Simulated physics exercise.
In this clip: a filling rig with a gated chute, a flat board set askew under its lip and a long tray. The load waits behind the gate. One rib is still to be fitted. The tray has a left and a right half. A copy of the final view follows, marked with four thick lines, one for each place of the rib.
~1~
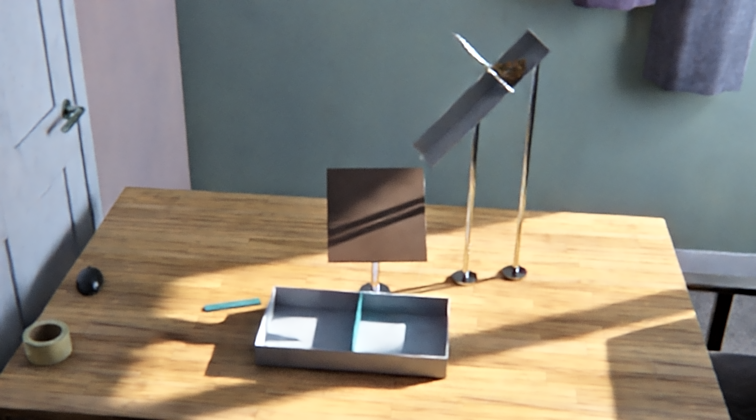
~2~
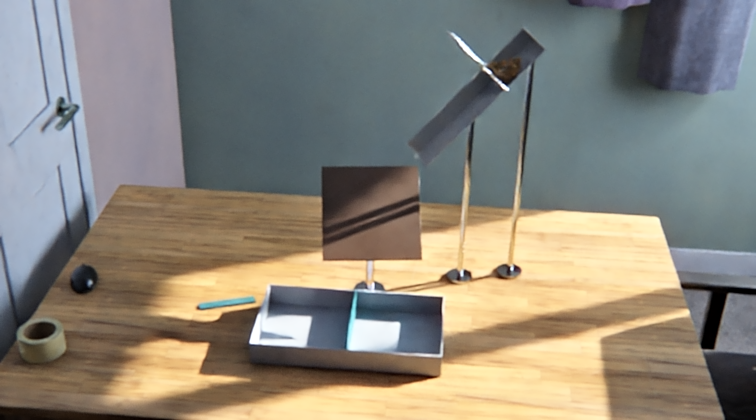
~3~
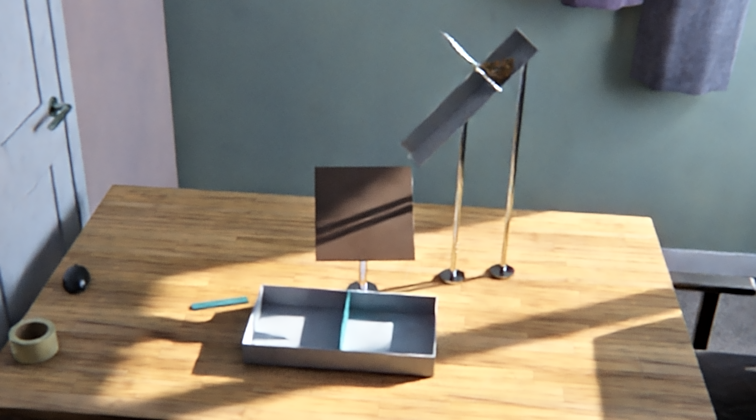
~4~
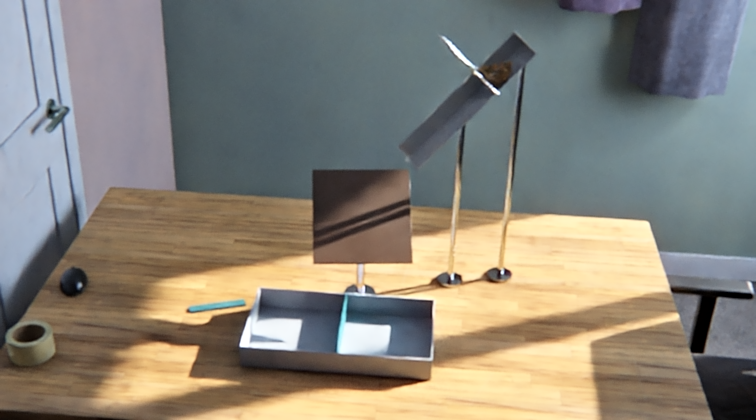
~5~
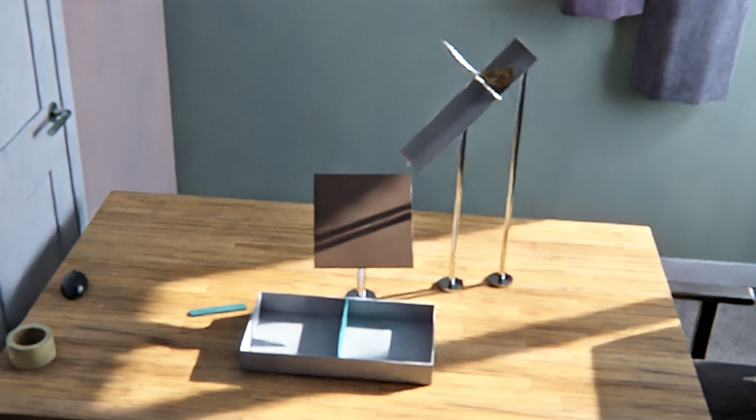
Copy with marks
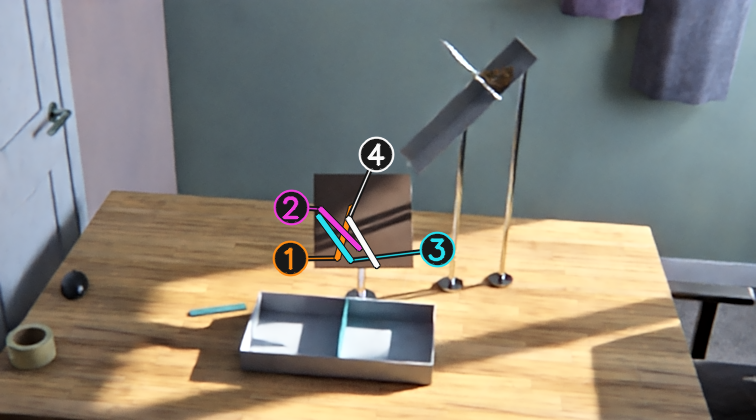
The view drifted slightly over a wooden table, where a raised, sloping grey chute on two thin poles, a dark square board and a divided grey tray all stayed still beside a roll of tape.
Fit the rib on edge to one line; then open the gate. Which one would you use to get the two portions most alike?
It is 1.
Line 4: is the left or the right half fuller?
More lands on the right.
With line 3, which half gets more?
More lands on the right.
On the marked copy, line 1 from (351, 207) to (337, 258); line 2 from (320, 209) to (359, 248); line 3 from (318, 216) to (350, 260); line 4 from (348, 218) to (376, 265).
If 1 is chosen, of what is caught, roughly two thirds in the left half, roughly a third in the right.
If 2 is chosen, of what is caught, about a tenth in the left half, almost all in the right.
If 3 is chosen, of what is caught, about a tenth in the left half, almost all in the right.
If 4 is chosen, of what is caught, roughly a quarter in the left half, the larger part in the right.
